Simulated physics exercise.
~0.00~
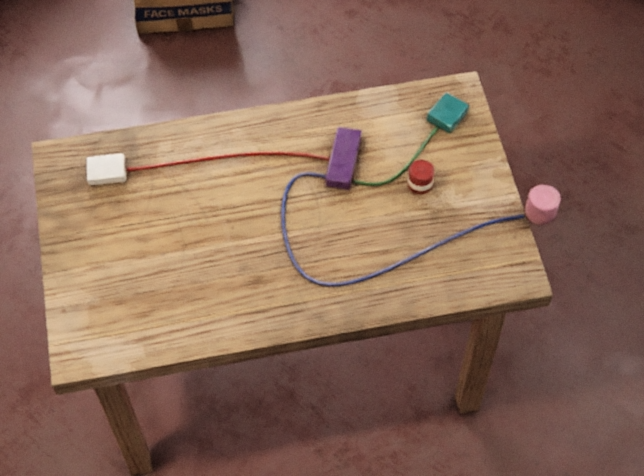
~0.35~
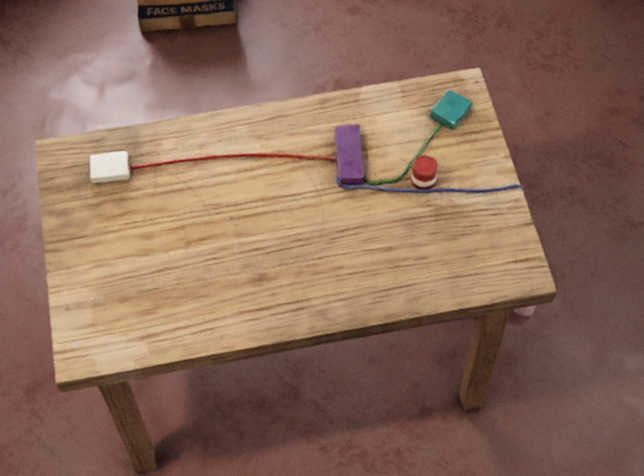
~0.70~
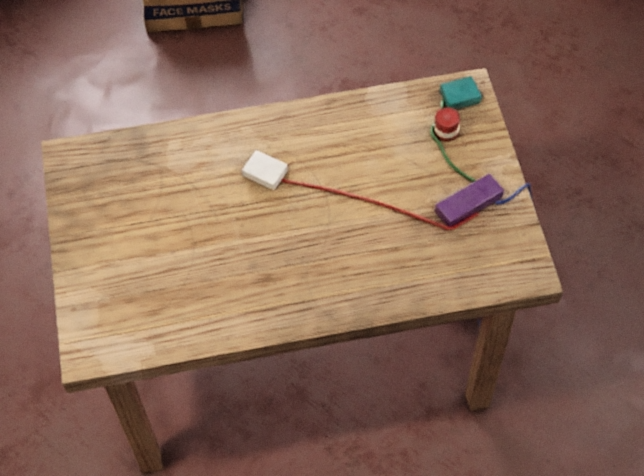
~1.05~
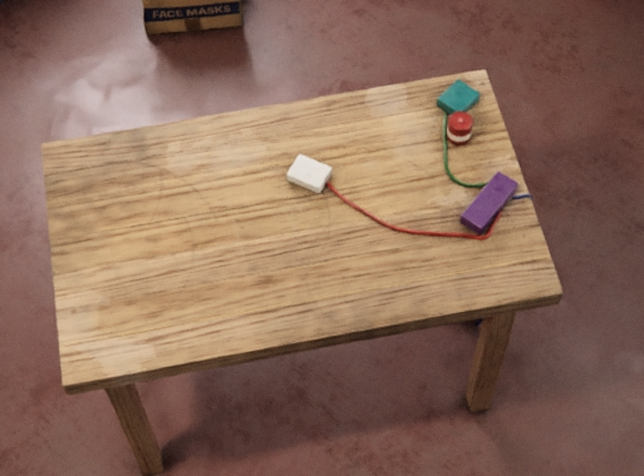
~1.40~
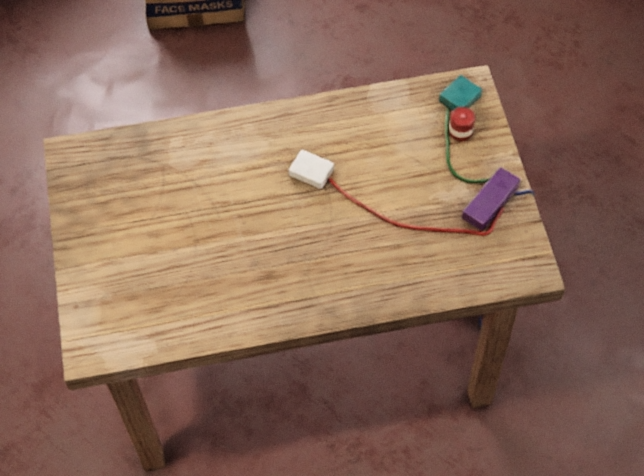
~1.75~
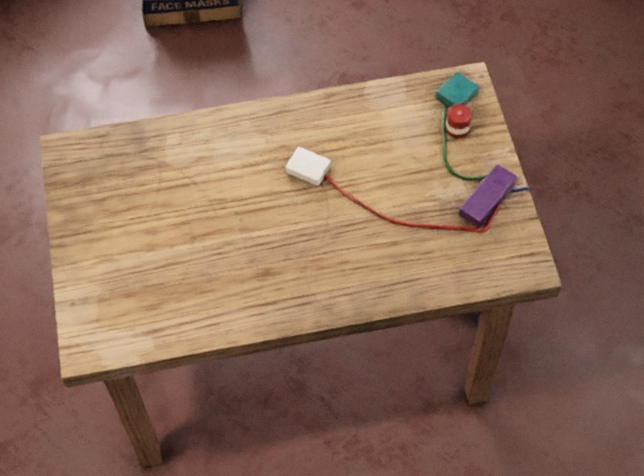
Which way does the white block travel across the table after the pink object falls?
The white block moves to the right, following the purple strip it is wired to.
